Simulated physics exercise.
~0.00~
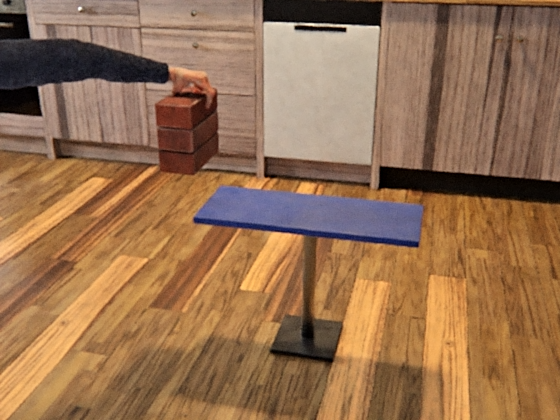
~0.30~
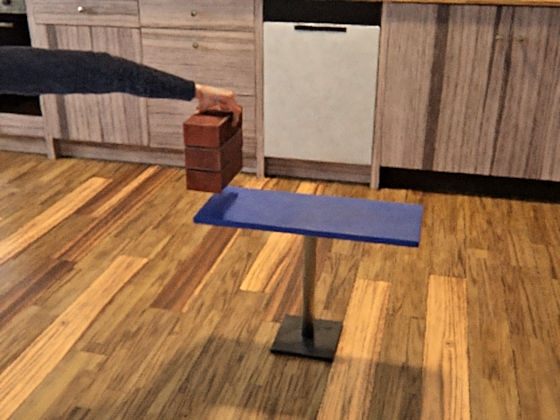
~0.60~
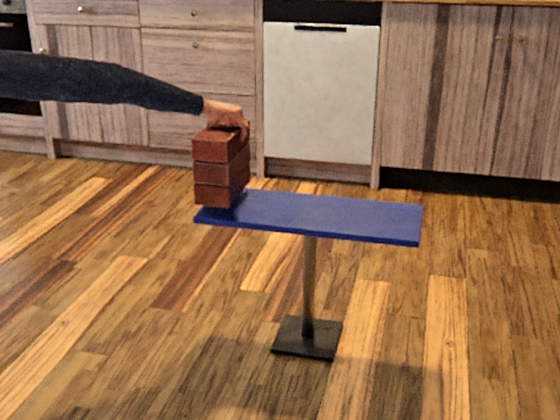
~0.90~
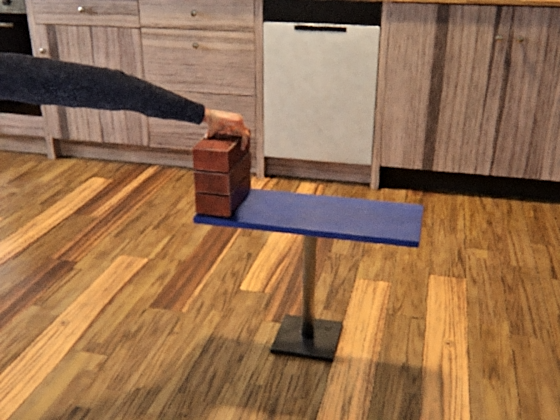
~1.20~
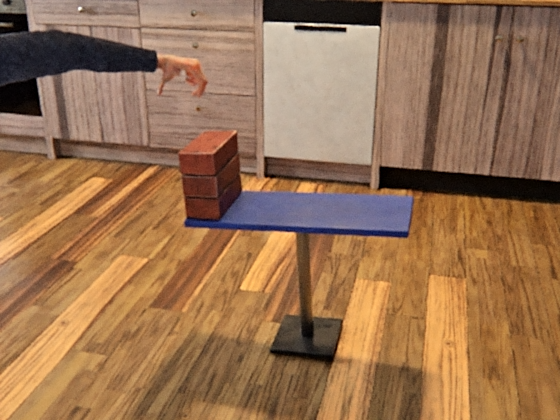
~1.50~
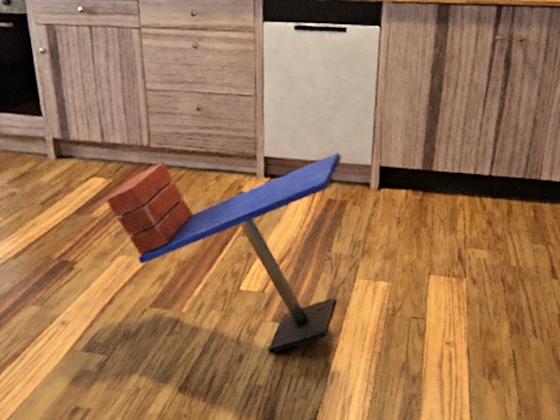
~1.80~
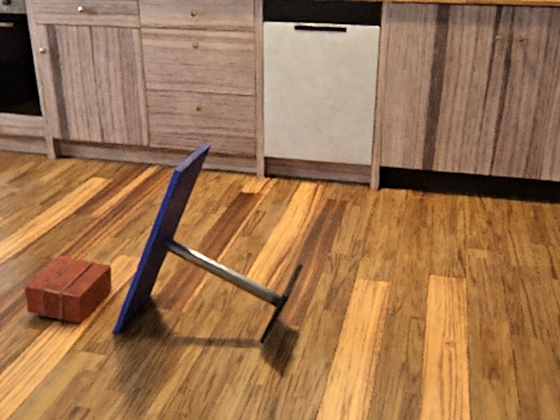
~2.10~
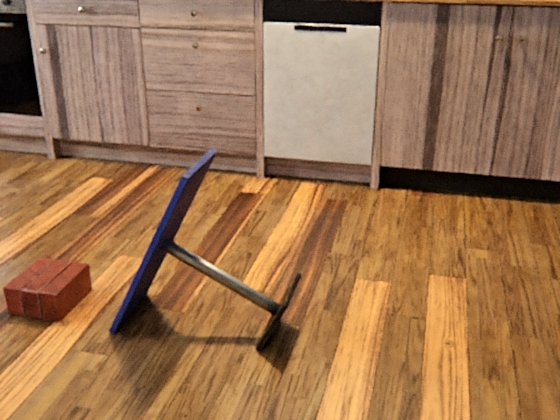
In a kitchen with a wooden floor, a hand lowered a stack of three red bricks onto the left end of a small blue table and let go, and the table tipped over to the left, spilling the bricks onto the floor beside it.
